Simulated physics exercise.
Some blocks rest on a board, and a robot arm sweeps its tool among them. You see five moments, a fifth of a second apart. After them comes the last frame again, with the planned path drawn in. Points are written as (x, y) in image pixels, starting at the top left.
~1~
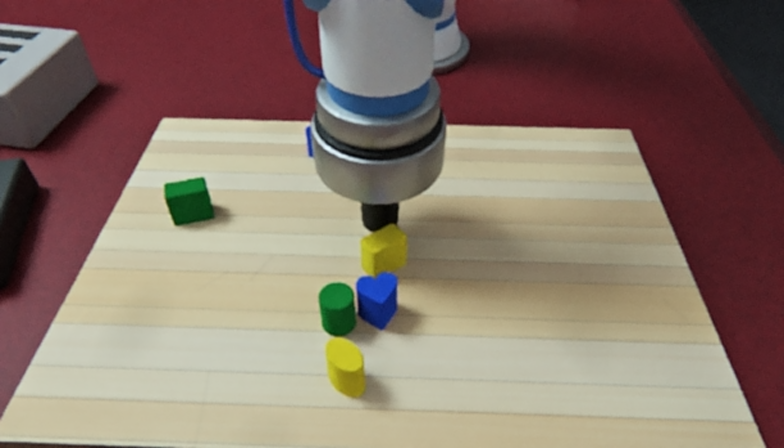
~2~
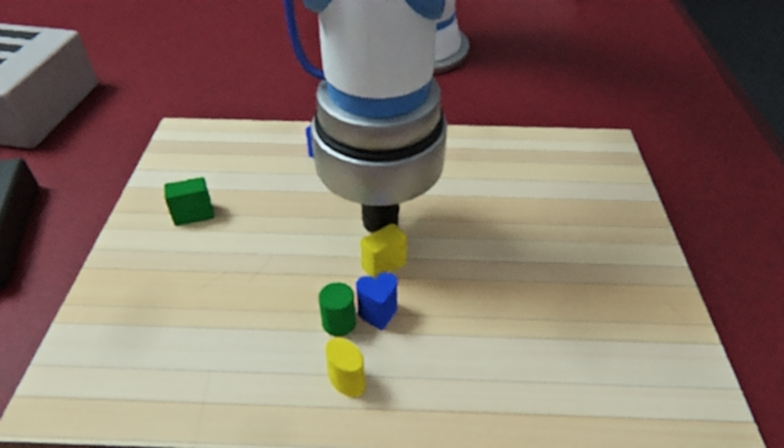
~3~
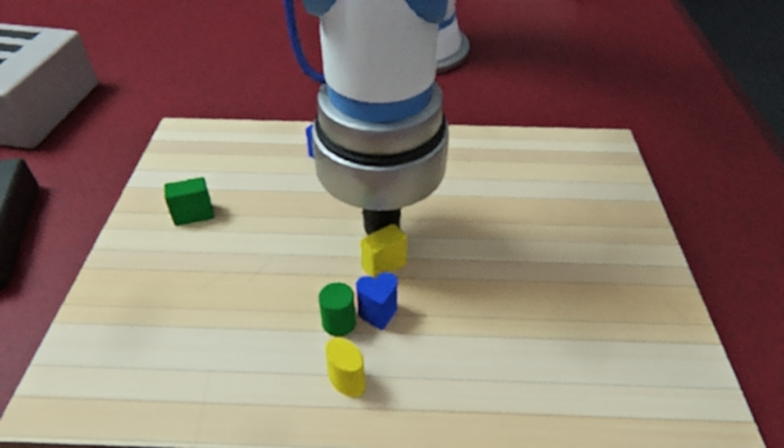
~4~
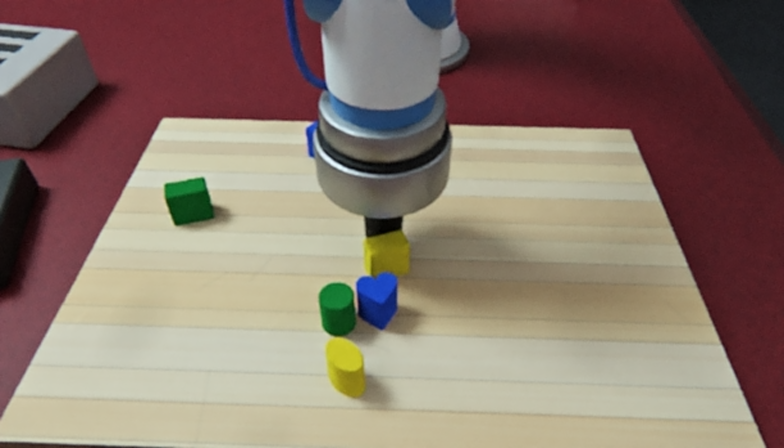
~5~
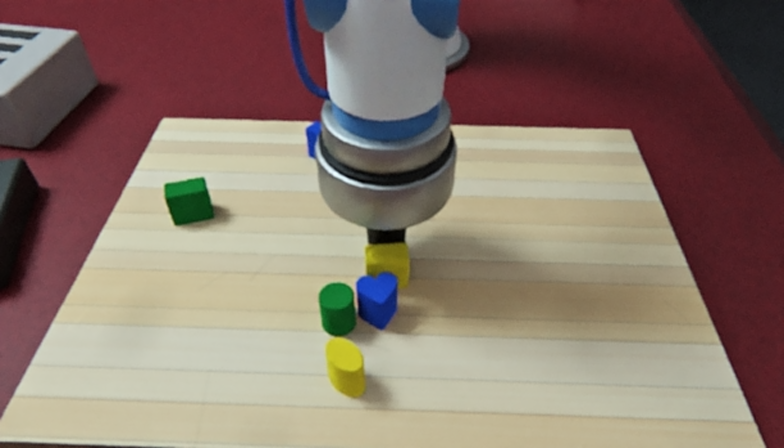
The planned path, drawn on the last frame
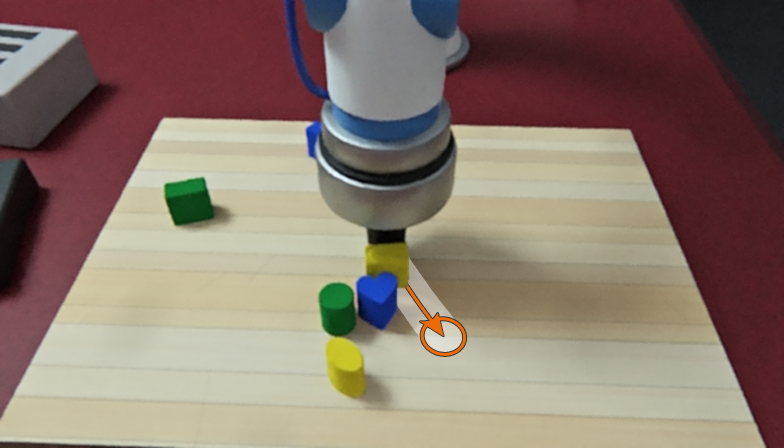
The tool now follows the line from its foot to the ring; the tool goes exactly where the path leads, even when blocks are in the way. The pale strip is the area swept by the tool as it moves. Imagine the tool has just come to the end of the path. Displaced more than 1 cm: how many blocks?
Moved: 2.
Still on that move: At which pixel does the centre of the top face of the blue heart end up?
Around (373, 314).
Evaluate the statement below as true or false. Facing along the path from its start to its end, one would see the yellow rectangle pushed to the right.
That claim is true.
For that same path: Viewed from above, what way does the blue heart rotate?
It goes round the way clock hands do.
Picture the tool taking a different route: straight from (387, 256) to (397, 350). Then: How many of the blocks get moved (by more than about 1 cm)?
Answer: Three or more.
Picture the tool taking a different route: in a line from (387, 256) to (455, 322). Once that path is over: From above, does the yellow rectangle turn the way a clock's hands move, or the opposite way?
Answer: Clockwise.
The drawn path runs from (387, 256) to (443, 336).
What follows on the original path. One third of the way, tool (404, 269); blue heart (376, 297), turned 35° clockwise; yellow rectangle (398, 279), turned 25° clockwise.
Two thirds of the way, tool (423, 296); blue heart (373, 313), turned 70° clockwise; yellow rectangle (405, 308), turned 60° clockwise.
At the end, tool (445, 324); green circular block not moved; blue heart (373, 314), turned 75° clockwise; yellow rectangle (405, 311), turned 65° clockwise.
